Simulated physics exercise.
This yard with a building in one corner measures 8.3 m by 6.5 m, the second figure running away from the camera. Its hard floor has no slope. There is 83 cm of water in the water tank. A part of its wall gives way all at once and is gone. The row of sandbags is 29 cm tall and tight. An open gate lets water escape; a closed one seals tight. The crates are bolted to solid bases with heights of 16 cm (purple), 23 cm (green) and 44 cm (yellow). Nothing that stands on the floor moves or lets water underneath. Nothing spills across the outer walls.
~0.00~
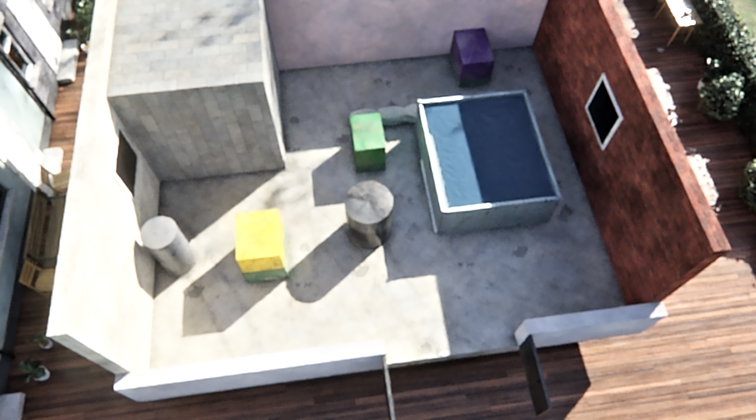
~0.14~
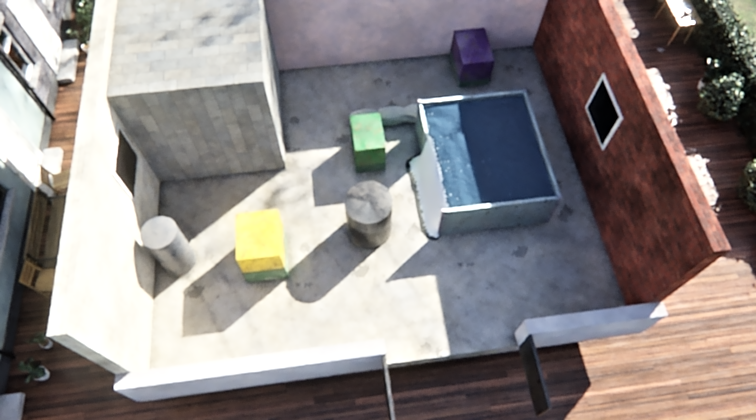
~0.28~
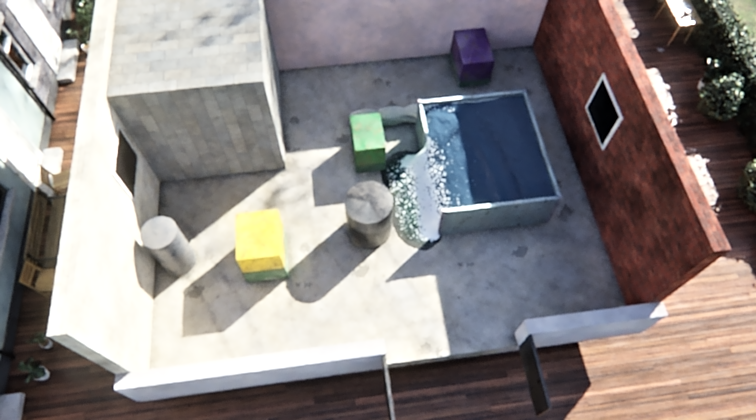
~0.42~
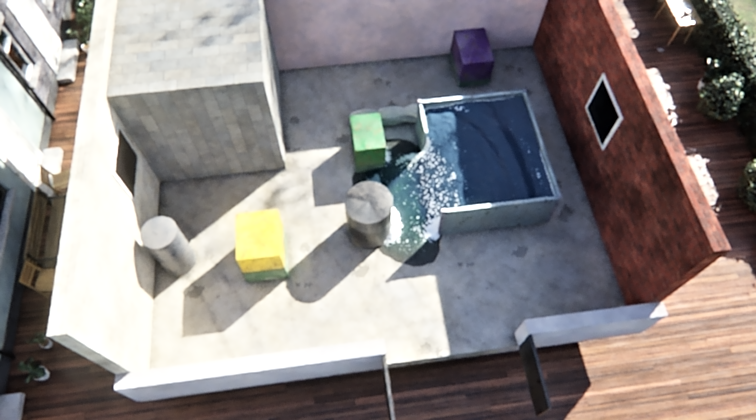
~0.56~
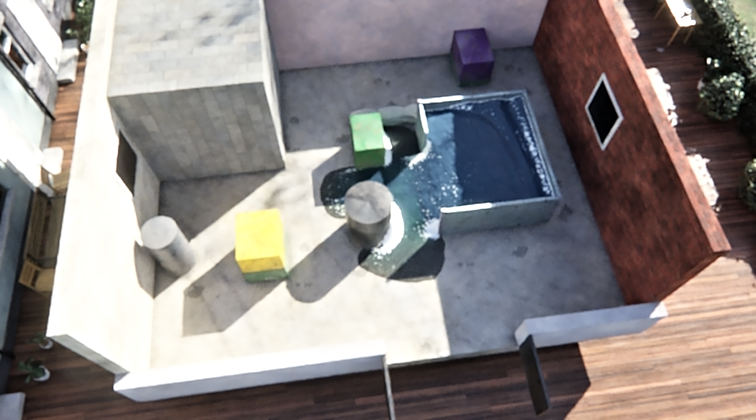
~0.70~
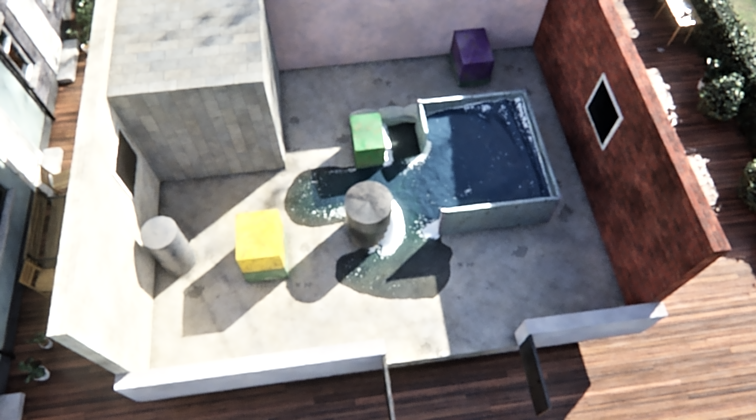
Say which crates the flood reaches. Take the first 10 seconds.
One by one: The purple crate escapes dry; the green crate is wetted; the yellow crate stays dry.
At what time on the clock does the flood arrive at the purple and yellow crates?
Purple 2.4 s, yellow 0.8 s.
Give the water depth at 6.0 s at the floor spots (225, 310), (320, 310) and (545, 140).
About 16, 13 and 1 cm.
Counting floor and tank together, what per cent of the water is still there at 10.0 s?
About 78 per cent.
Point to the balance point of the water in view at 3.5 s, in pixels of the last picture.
At about (350, 207).
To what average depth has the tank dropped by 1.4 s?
Some 49 cm.
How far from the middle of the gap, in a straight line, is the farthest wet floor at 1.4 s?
Some 5.4 m out.
After 1.4 s water covers 35 % of the floor and is deepest (60 cm) near (394, 217); purple plinth not reached, green plinth reached, yellow plinth reached.
After 2.2 s water covers 50 % of the floor and is deepest (46 cm) near (169, 194); purple plinth not reached, green plinth reached, yellow plinth reached.
After 3.5 s water covers 65 % of the floor and is deepest (36 cm) near (160, 195); purple plinth reached, green plinth reached, yellow plinth reached.
After 6.0 s water covers 80 % of the floor and is deepest (22 cm) near (182, 377); purple plinth reached, green plinth reached, yellow plinth reached.
After 10.0 s water covers 95 % of the floor and is deepest (12 cm) near (166, 252); highest at the purple plinth 10 cm, highest at the green plinth 47 cm, highest at the yellow plinth 26 cm.
